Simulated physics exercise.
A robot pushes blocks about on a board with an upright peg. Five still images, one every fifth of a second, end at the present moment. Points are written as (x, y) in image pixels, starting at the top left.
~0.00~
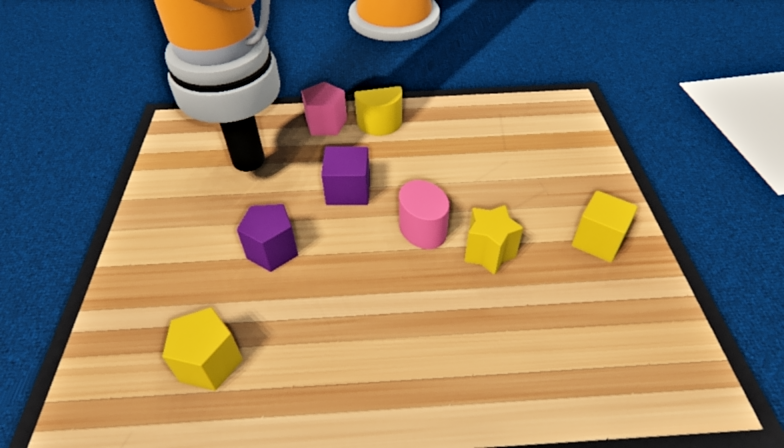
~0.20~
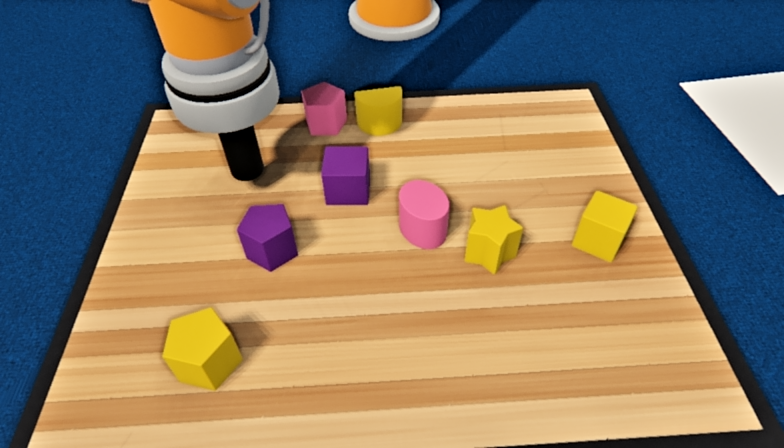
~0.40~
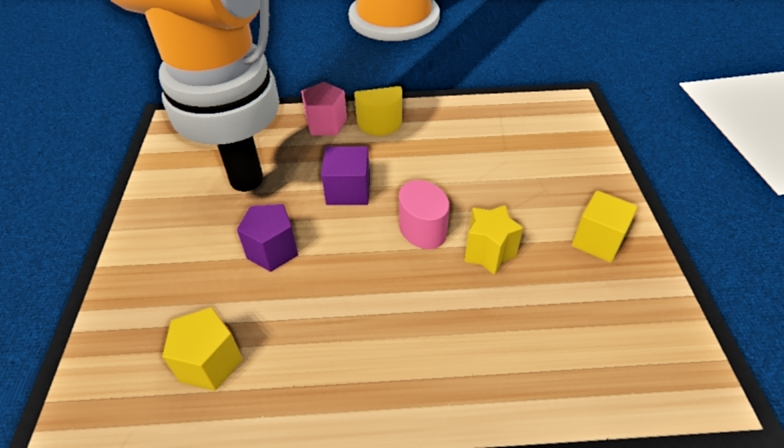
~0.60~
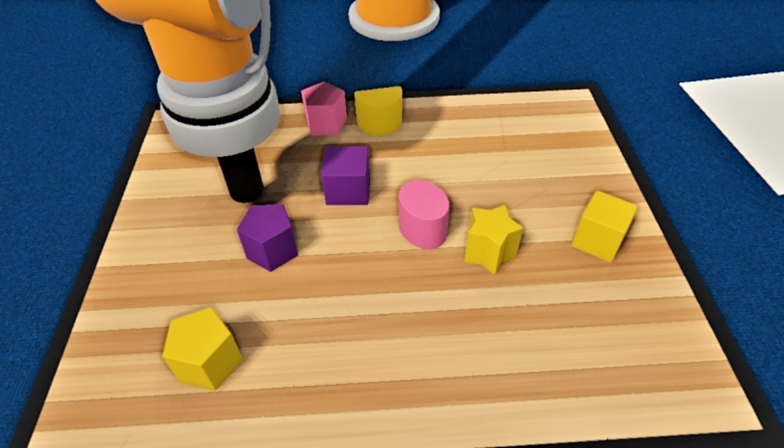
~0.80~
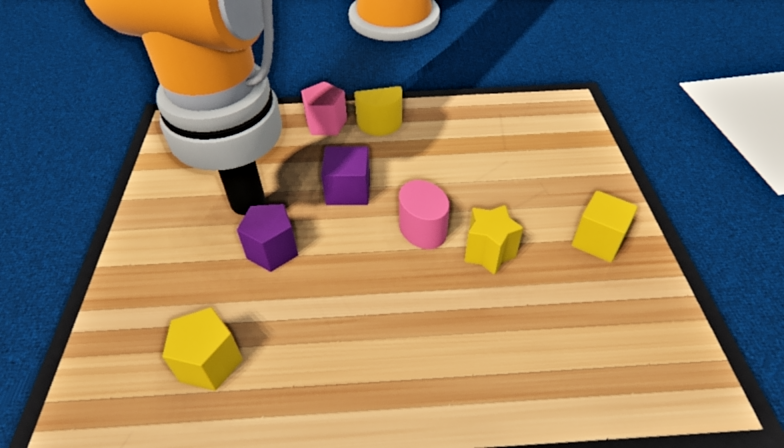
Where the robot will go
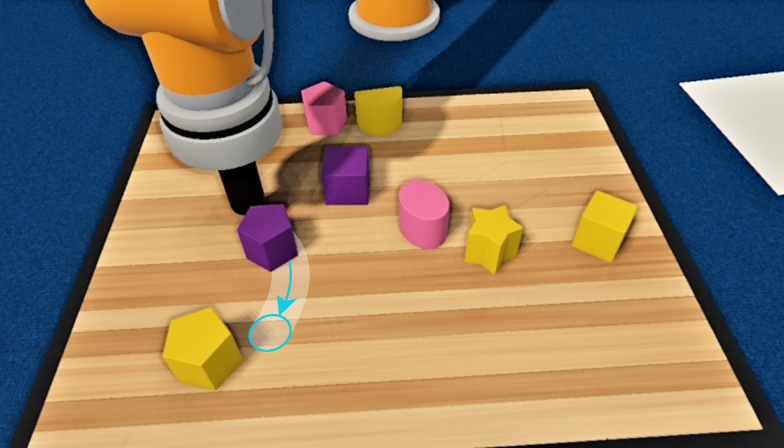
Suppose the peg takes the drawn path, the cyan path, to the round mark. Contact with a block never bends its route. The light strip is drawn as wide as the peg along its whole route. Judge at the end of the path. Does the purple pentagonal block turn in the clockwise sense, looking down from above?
No, that is not what happens.
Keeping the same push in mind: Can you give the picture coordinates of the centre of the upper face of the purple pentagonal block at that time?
The point I'd pick in the picture is (311, 307).
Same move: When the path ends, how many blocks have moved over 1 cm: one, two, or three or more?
The answer is one block, counting only moves over 1 cm.
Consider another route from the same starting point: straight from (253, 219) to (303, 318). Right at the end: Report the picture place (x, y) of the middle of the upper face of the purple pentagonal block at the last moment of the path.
(344, 289)
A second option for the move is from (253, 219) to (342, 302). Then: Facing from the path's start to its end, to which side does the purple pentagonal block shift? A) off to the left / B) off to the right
It's B.
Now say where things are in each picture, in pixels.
In the first picture, tip of the peg (249, 162), middles of tops, yellow pentagonal block (195, 335), purple pentagonal block (265, 221).
In the second picture, peg (248, 172), nothing pushed.
In the third picture, peg (247, 182), nothing pushed.
In the fourth picture, peg (248, 192), nothing pushed.
In the fifth picture, peg (249, 204), yellow pentagonal block (195, 335), purple pentagonal block (265, 221).
The line goes from (253, 219) via (282, 246) and (290, 286), ending at (270, 333).
What follows on the original path. One third of the way, peg (279, 232); purple pentagonal block (287, 250).
Two thirds of the way, peg (286, 272); purple pentagonal block (306, 288), turned 15° anticlockwise.
At the end, peg (265, 319); yellow pentagonal block unmoved; purple pentagonal block (311, 307), turned 65° anticlockwise.
